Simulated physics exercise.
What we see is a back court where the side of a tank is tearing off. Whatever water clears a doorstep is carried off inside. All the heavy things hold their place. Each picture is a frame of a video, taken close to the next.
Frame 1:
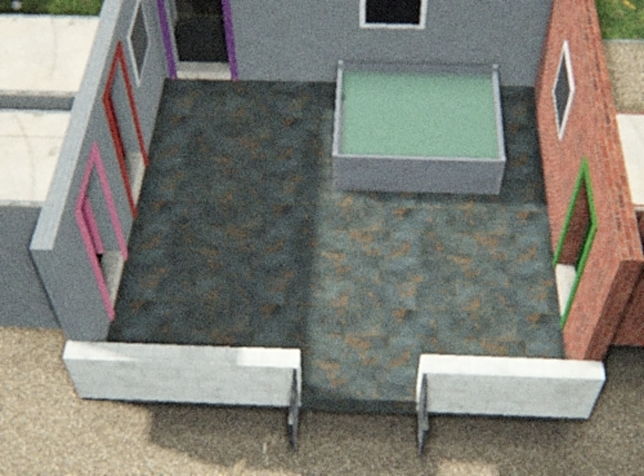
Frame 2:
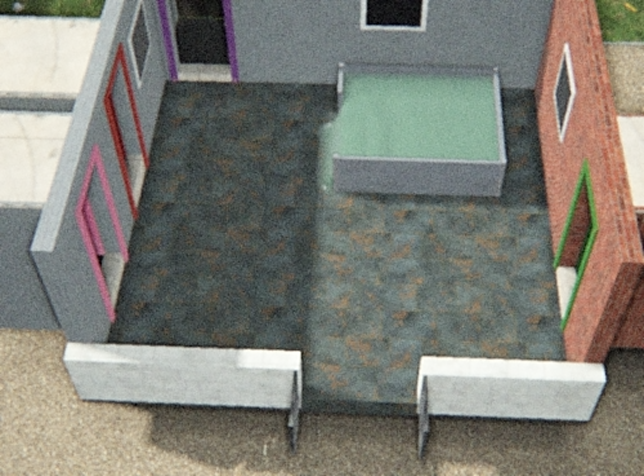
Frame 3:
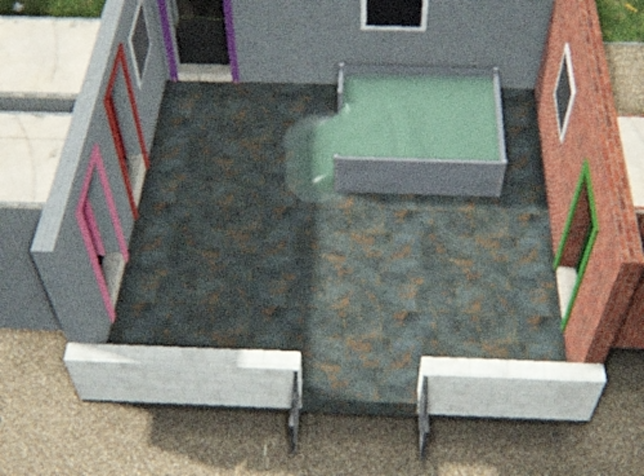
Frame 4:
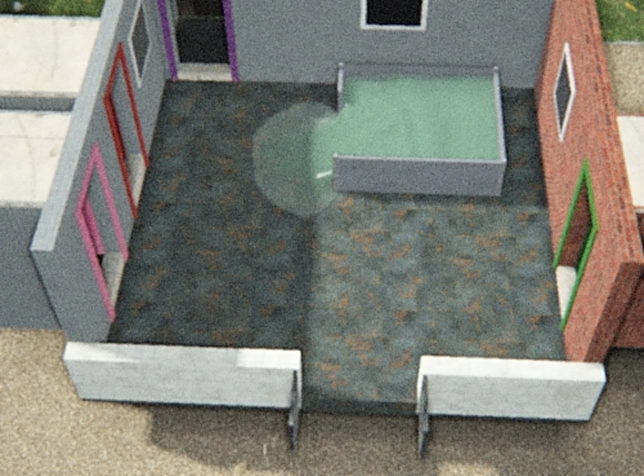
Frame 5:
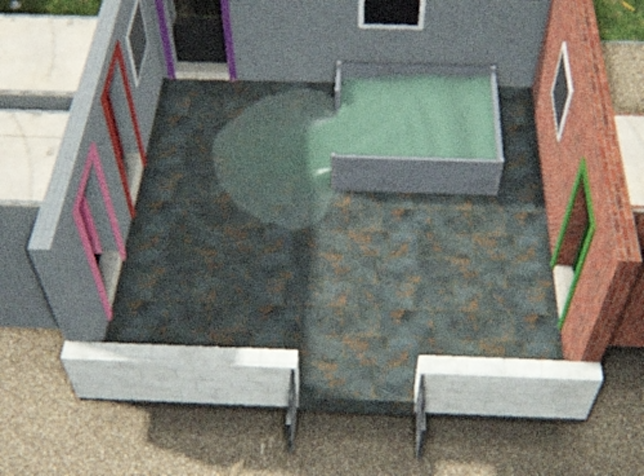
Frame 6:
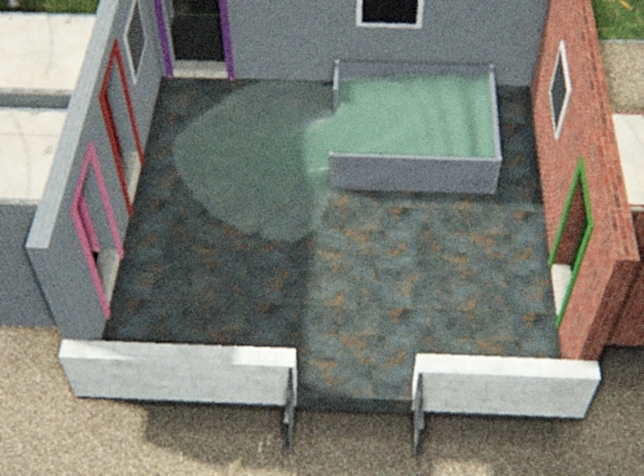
Green water in an open grey tank pouring out through its left side and spreading leftward across the dark courtyard floor.
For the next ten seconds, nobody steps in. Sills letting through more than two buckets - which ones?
Outcome: Green door: At most two buckets. Red door: At most two buckets. Pink door: At most two buckets. Purple door: Over two buckets.
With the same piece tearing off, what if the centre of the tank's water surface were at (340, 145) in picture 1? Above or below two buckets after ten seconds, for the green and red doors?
Looking at it, green comes in under and red breaks the limit.
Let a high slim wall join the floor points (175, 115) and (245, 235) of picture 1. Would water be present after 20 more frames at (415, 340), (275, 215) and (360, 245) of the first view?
Taking the points in order, they are inundated, inundated and inundated.
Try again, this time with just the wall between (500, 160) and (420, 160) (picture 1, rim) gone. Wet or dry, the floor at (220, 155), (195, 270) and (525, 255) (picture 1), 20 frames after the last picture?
The first point is spared, the second spared, the third soaked.
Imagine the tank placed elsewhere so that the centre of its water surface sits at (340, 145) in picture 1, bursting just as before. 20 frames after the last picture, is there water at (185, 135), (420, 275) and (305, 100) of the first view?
Points in order: Inundated; not reached; inundated.
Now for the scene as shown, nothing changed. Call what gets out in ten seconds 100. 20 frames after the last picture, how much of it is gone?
Near 30 in a hundred, I reckon.
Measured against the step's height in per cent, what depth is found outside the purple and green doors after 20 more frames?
The first comes to about 150 percent, the second to about 0 percent.
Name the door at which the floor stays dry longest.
Answer - the one in green.
A moment on, water covers 30 % of the floor; the green door not reached, the red door wet at the sill, nothing in, the pink door not reached, the purple door wet at the sill, nothing in.
Next, water covers 40 % of the floor; the green door not reached, the red door wet at the sill, nothing in, the pink door wet at the sill, nothing in, the purple door under two buckets in.
Then, water covers 50 % of the floor; the green door not reached, the red door wet at the sill, nothing in, the pink door wet at the sill, nothing in, the purple door over two buckets in.
Later, water covers 85 % of the floor; the green door wet at the sill, nothing in, the red door wet at the sill, nothing in, the pink door wet at the sill, nothing in, the purple door far over two buckets in.
In the end, water covers 95 % of the floor; the green door wet at the sill, nothing in, the red door wet at the sill, nothing in, the pink door wet at the sill, nothing in, the purple door far over two buckets in.
